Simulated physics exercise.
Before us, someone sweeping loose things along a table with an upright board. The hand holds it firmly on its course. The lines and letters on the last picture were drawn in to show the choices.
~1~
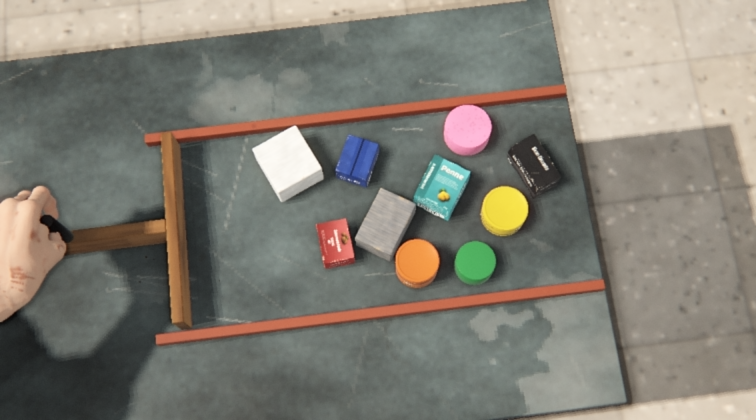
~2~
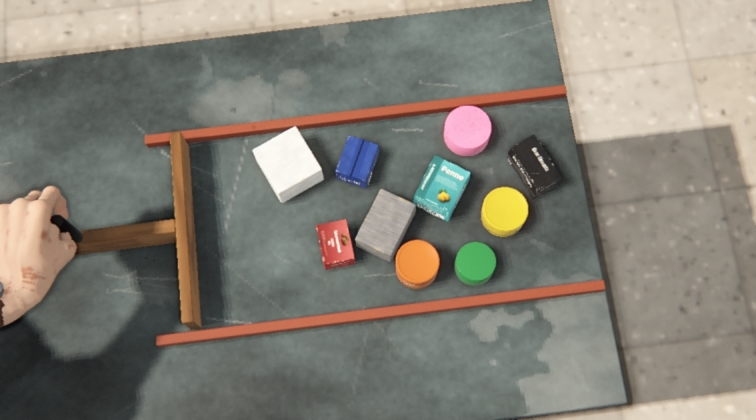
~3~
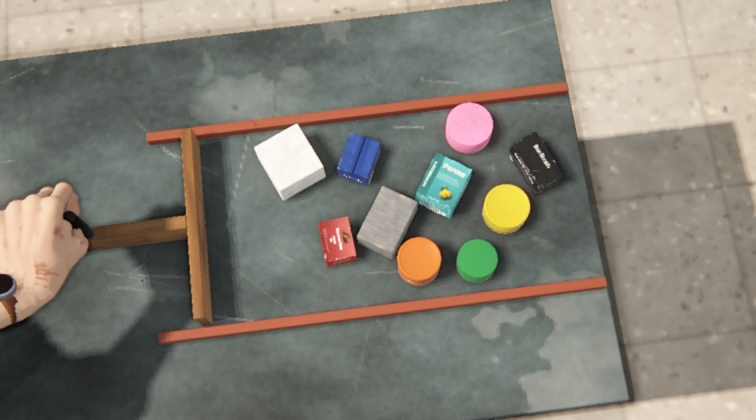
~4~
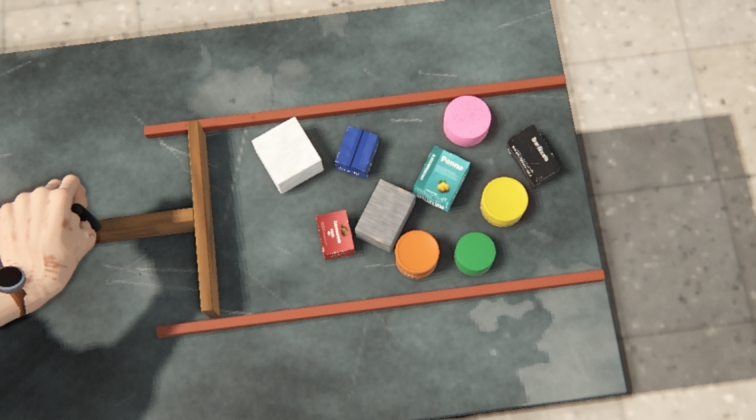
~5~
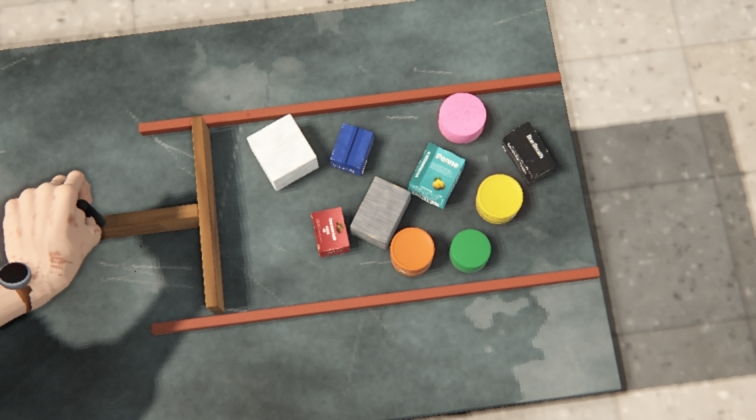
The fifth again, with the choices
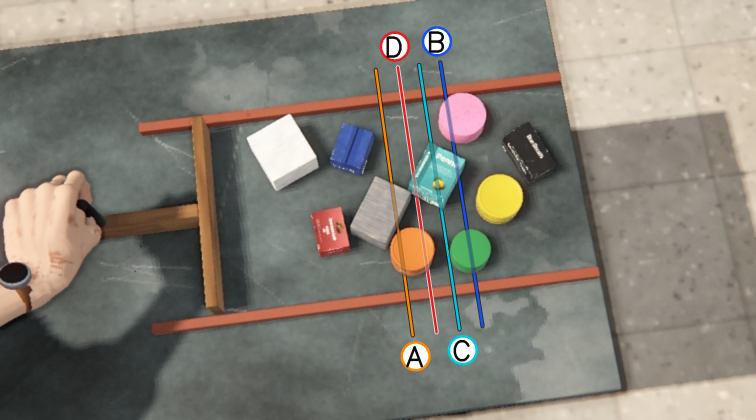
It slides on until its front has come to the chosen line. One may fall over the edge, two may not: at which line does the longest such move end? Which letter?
No second one falls up to B.
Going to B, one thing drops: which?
It is the black packet.
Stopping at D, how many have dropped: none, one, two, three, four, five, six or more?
By then, none.
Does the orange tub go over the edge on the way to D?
No.
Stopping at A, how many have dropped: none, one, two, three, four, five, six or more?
In all, none.
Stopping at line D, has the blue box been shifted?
By then, yes.
On the copy, A at (394, 197); B at (461, 189); C at (439, 192); D at (416, 194).
On B. First, board (297, 197); blue box (366, 148); white block (325, 158).
Then, board (390, 186); black packet (535, 155); yellow jar (506, 204).
Finally, board (458, 177); black packet over the edge; turquoise box (561, 146); one fallen.
By contrast, A is within the limit but short; C is within the limit but short; D is within the limit but short.
